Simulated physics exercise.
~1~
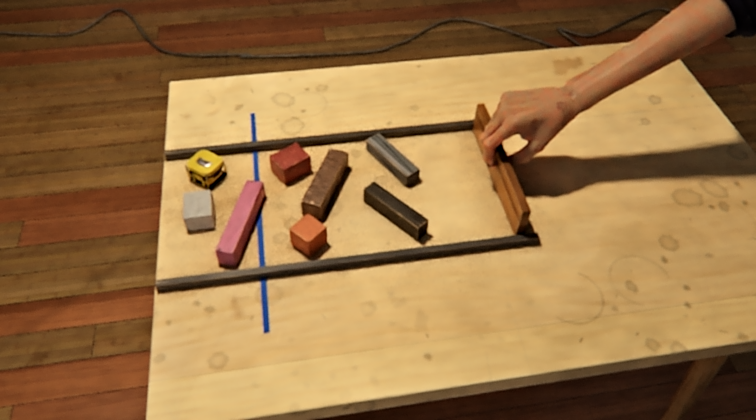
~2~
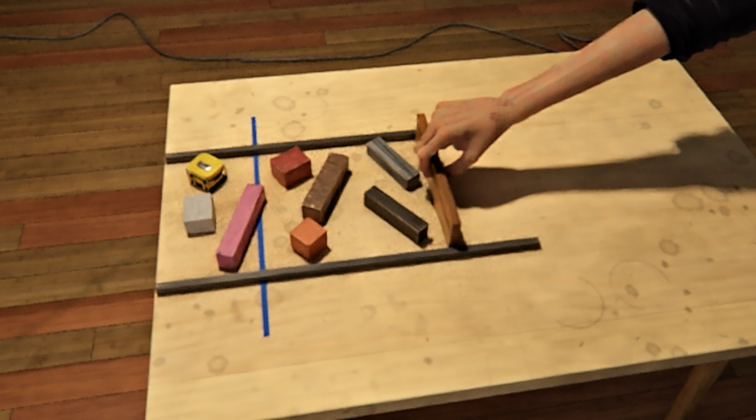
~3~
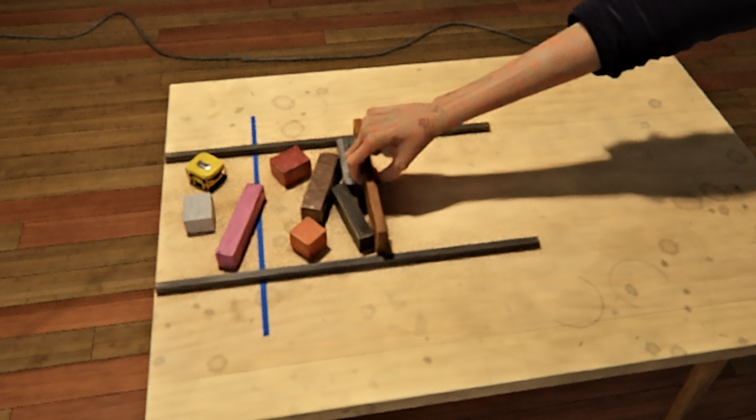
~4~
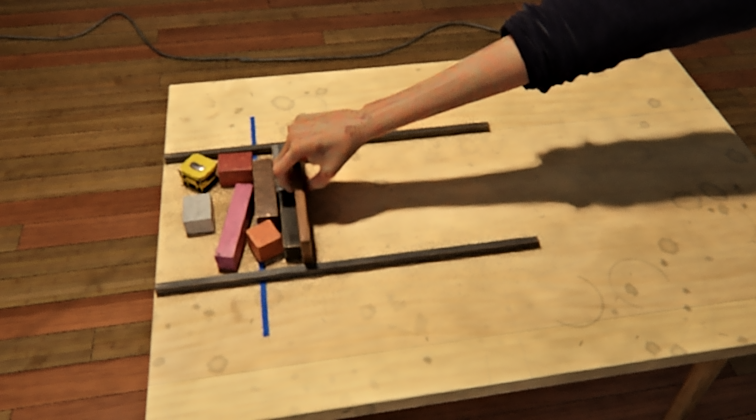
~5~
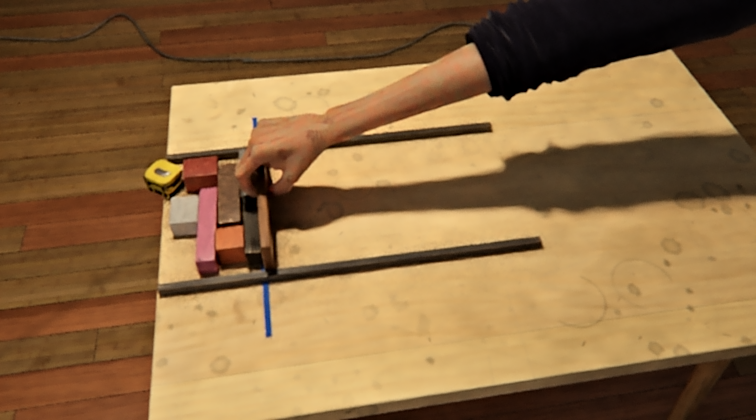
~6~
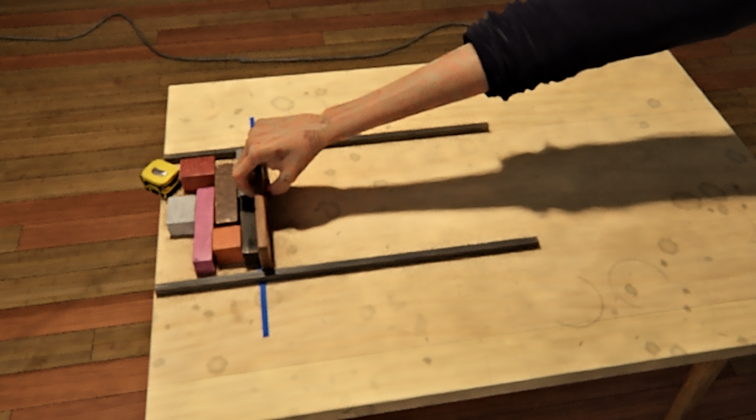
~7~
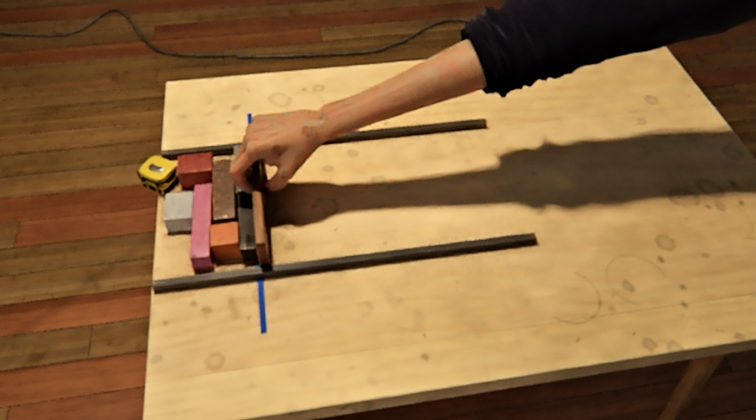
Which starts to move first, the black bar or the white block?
The black bar starts to move first, pushed along as the board closes in on it. The white block stays still until later, when the pieces are packed together near the table's left end.
